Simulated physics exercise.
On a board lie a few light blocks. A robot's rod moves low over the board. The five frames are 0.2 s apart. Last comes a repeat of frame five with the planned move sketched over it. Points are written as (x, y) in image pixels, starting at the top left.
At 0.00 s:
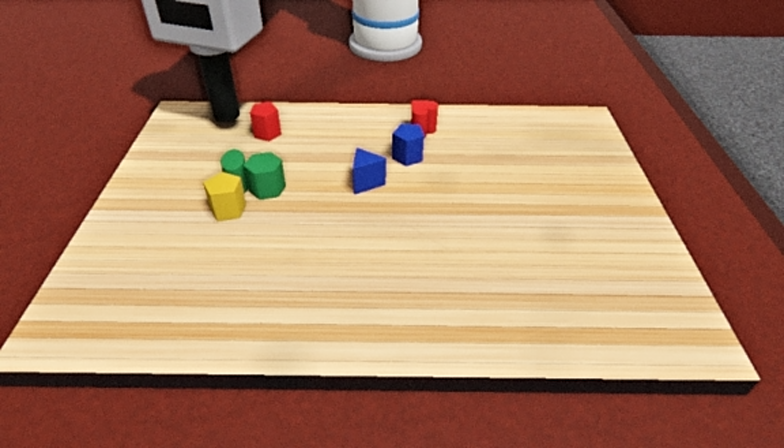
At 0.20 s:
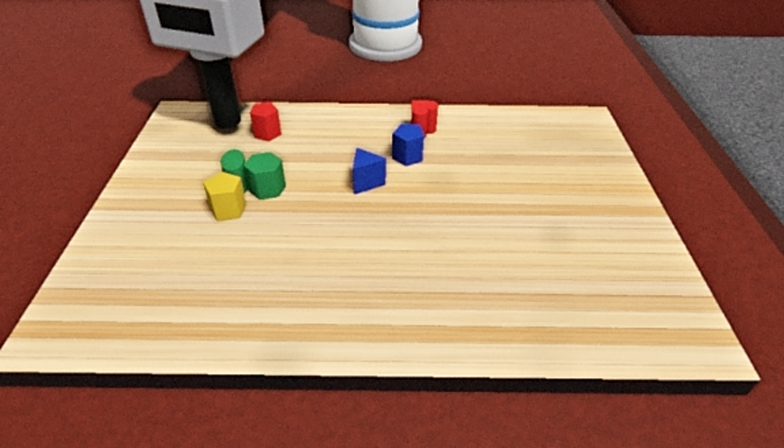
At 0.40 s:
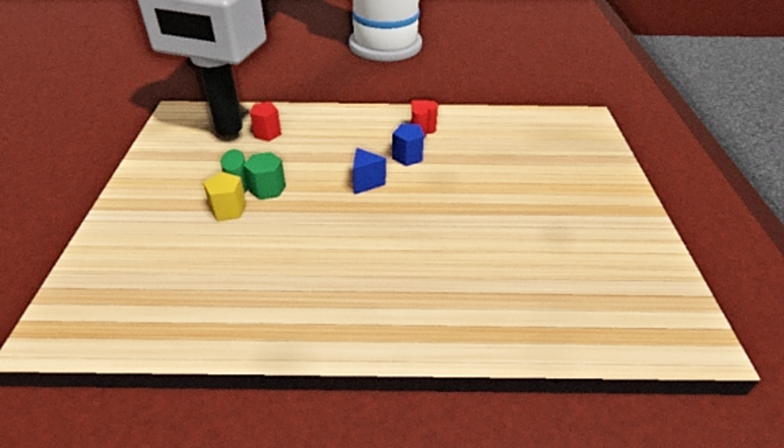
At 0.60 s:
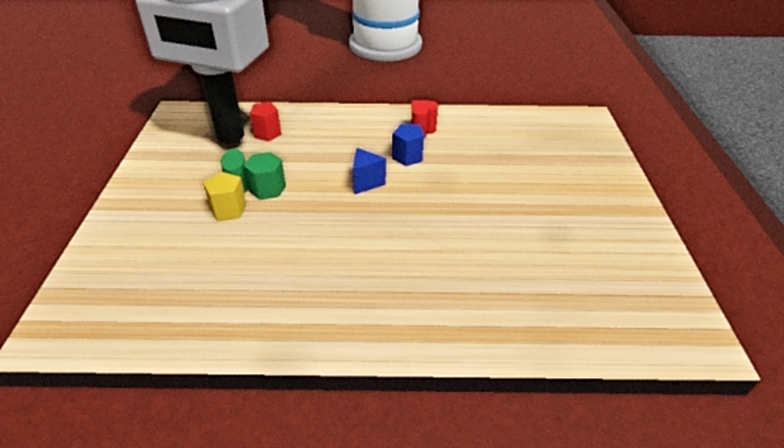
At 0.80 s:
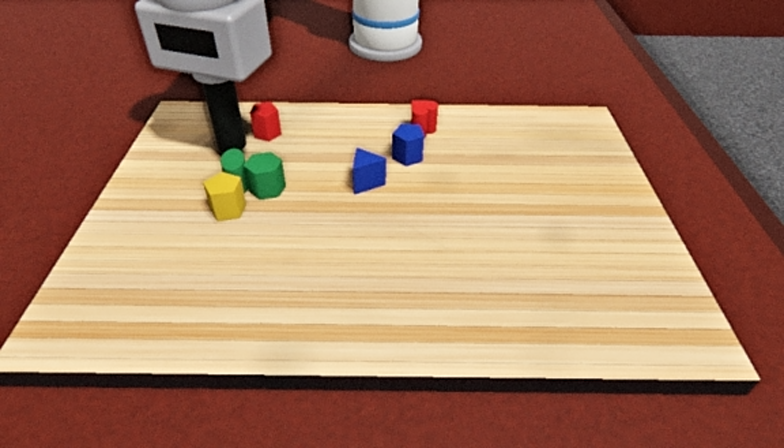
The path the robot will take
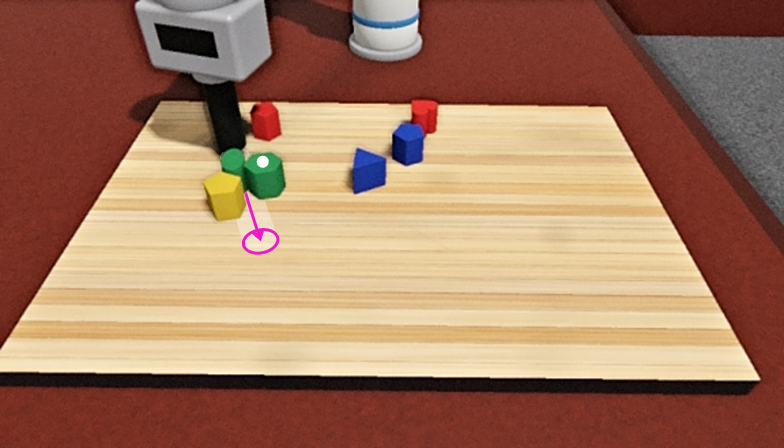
The robot's black rod slid slowly down the left side of the wooden board, passing the red five-sided block and nearing the small green one, while all the colored blocks stayed still.
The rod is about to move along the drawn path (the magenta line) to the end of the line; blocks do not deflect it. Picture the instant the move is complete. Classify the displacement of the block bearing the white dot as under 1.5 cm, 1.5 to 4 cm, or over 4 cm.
Displaced 1.5 to 4 cm.
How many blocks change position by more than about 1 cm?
That makes 3 blocks or more.
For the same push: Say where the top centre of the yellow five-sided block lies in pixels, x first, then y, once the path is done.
It is at (186, 223).
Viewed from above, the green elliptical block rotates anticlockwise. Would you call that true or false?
It is false.
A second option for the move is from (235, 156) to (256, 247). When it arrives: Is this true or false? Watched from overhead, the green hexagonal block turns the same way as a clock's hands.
The statement is incorrect.
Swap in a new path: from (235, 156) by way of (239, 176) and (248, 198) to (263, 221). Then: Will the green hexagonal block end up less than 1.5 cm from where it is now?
I expect not.
The drawn path runs in a line from (235, 156) to (261, 241); the dot is on the green hexagonal block.
What follows on the original path. One third of the way, rod (240, 171); yellow five-sided block (214, 196); green elliptical block (230, 174), turned 20° clockwise.
Two thirds of the way, rod (248, 199); yellow five-sided block (193, 219); green elliptical block (225, 201), turned 80° clockwise; green hexagonal block (277, 168), turned 30° anticlockwise.
At the end, rod (258, 230); yellow five-sided block (186, 223); green elliptical block (222, 215), turned 165° clockwise; green hexagonal block (277, 168), turned 30° anticlockwise; red five-sided block not moved.
